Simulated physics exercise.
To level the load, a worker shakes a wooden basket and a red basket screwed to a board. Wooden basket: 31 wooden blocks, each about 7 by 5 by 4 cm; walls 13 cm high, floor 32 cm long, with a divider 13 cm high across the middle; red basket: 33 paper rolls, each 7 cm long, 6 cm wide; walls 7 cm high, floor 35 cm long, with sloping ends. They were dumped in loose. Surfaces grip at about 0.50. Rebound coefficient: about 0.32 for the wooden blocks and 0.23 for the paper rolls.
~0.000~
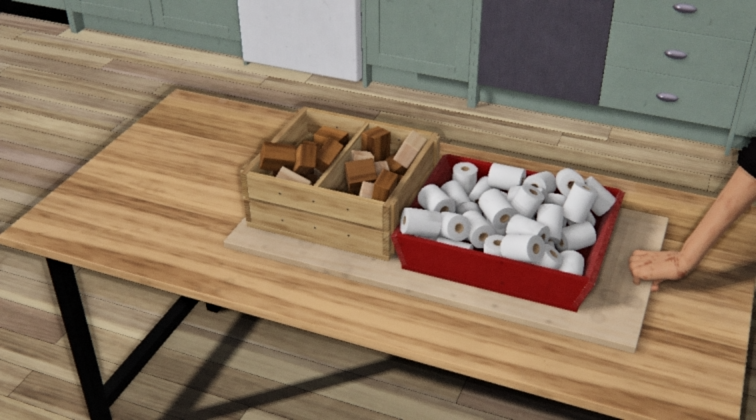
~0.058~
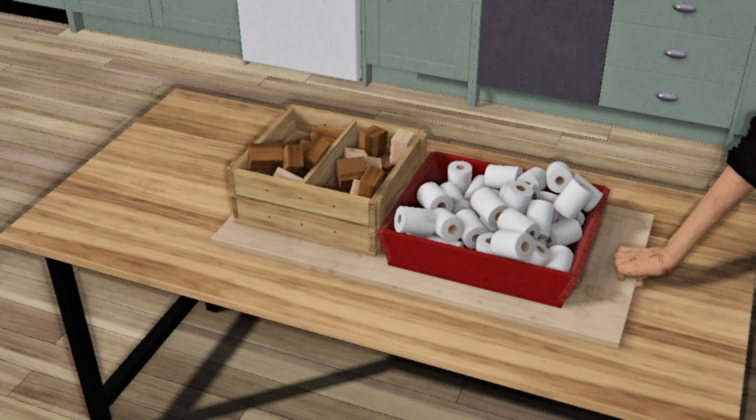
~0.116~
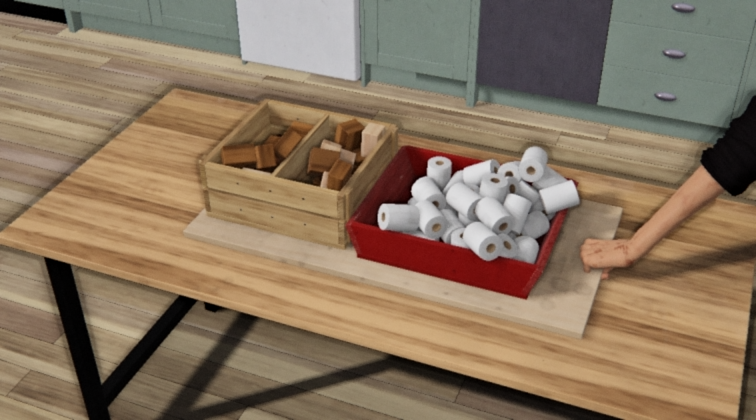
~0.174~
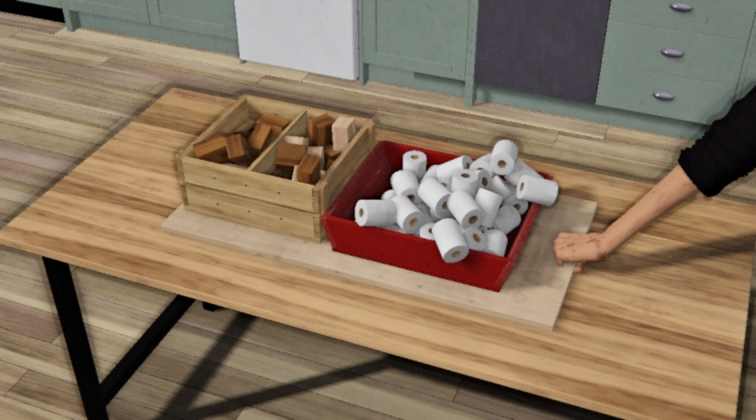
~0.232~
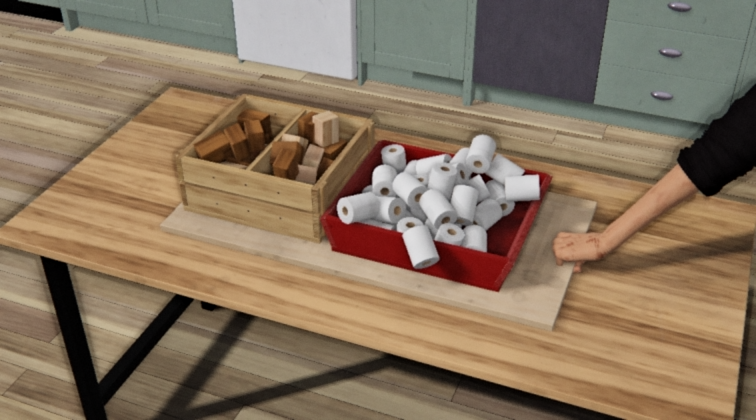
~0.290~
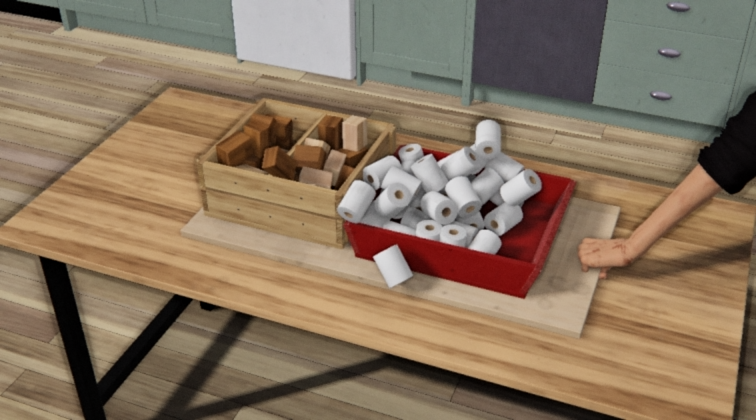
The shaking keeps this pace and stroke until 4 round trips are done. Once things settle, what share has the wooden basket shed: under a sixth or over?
Under a sixth of the wooden blocks leave the wooden basket.
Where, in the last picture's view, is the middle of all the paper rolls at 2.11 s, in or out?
At about (524, 226).
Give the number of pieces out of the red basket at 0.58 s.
Out by then, roughly: Red basket 8.
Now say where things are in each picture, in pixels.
In the first frame (places track the rim corner closest to us here; the camera pans a little), wooden basket (384, 204); red basket (589, 280); 0 cm along; all still inside.
The second frame shows wooden basket (370, 200); red basket (573, 276); 3 cm along.
The third frame shows wooden basket (339, 193); red basket (537, 267); 10 cm along.
The fourth frame shows wooden basket (313, 187); red basket (509, 260); 15 cm along; 1 out, the lowest roll at (450, 241).
The fifth frame shows wooden basket (313, 187); red basket (509, 260); 15 cm along; 1 out, the lowest roll at (421, 247).
The sixth frame shows wooden basket (336, 193); red basket (536, 267); 9 cm along; 1 out, the lowest roll at (393, 266).
After 0.58 s, the wooden basket is down by 1 of 31 and the red basket is down by 8 of 33.
After 0.95 s, the wooden basket has all 31 and the red basket is down by 10 of 33.
After 1.46 s, the wooden basket has all 31 and the red basket is down by 12 of 33.
Final count (at 2.11 s), the wooden basket has all 31 and the red basket is down by 14 of 33. Asked share, 0 of 31, 0 per cent.
